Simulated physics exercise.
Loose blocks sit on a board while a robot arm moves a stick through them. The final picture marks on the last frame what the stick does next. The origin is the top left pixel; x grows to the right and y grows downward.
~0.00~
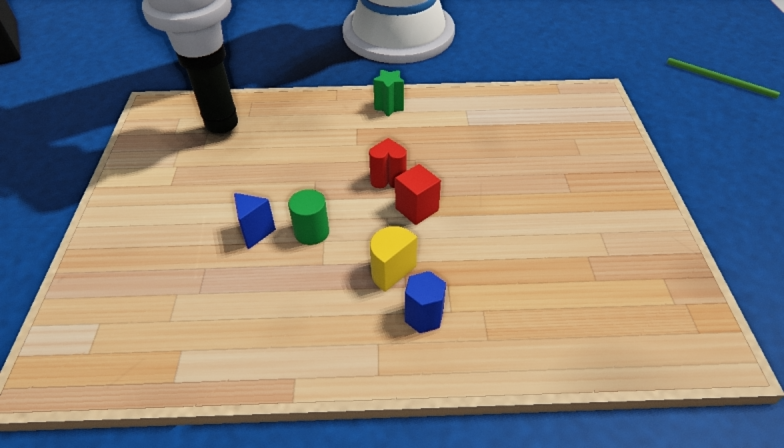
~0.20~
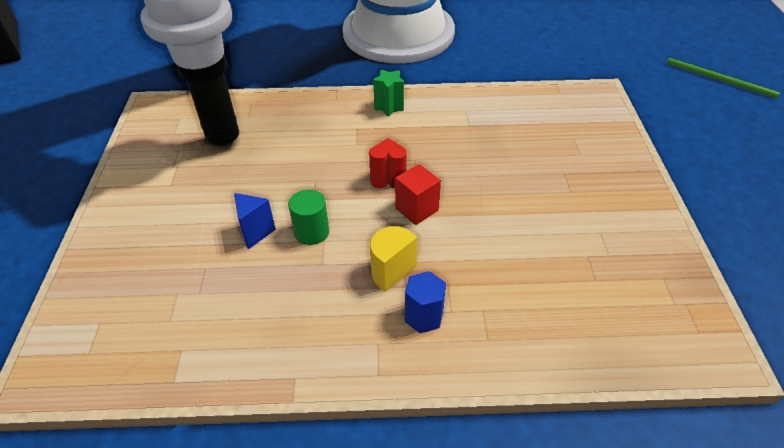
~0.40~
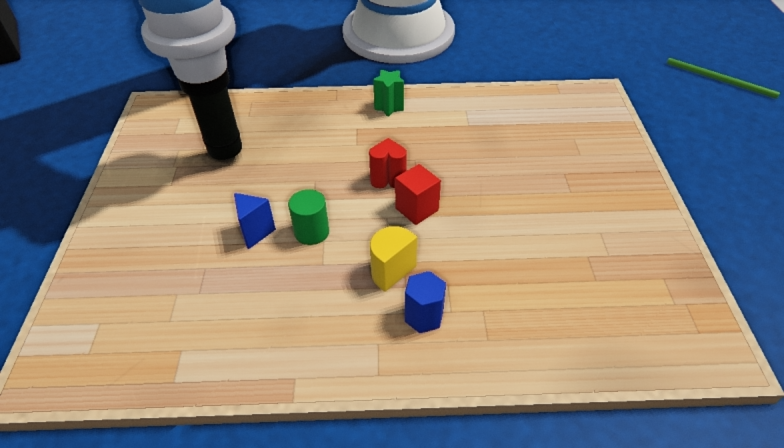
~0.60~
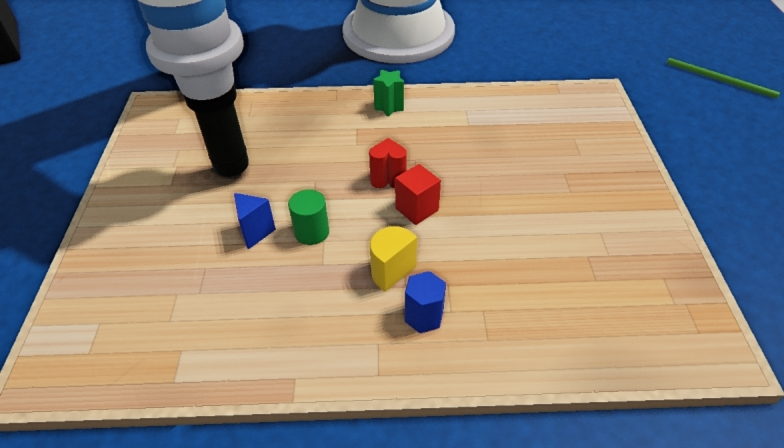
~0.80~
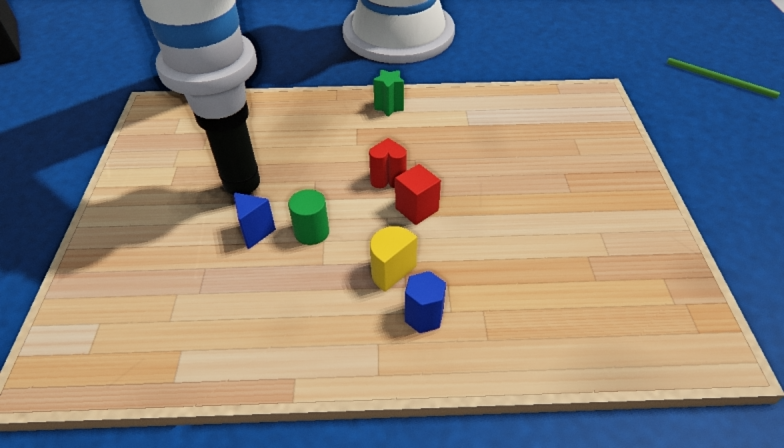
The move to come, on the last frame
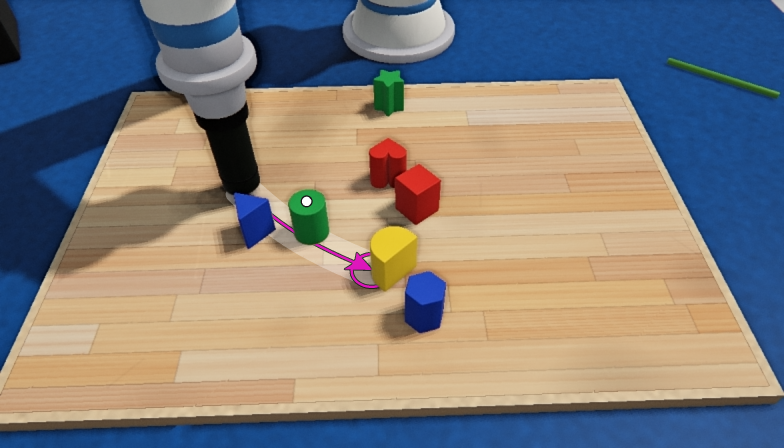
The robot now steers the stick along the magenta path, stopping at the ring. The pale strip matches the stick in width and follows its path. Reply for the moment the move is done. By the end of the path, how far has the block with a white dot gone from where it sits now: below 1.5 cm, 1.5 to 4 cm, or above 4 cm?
Offset: Above 4 cm.
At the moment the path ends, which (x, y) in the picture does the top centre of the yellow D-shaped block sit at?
When the path ends, it will be at (413, 247).
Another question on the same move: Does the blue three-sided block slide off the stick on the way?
My answer is yes.
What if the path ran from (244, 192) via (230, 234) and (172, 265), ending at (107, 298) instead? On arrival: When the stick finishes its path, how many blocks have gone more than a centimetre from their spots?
I expect just one block to be moved by more than 1 cm.
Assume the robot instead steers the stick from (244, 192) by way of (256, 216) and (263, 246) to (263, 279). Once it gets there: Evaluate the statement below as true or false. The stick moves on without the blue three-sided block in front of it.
False.
Path on the board, from (244, 192) through (298, 234) to (372, 270); the dot is on the green disc.
On the path given first. One third of the way, stick at (277, 213); blue three-sided block at (247, 209), turned 15° clockwise.
Two thirds of the way, stick at (321, 240); blue three-sided block at (248, 210), turned 20° clockwise; green disc at (358, 217).
At the end, stick at (372, 262); blue three-sided block at (248, 210), turned 20° clockwise; green disc at (396, 216); yellow D-shaped block at (413, 247), turned 20° clockwise; blue hexagonal block in place.
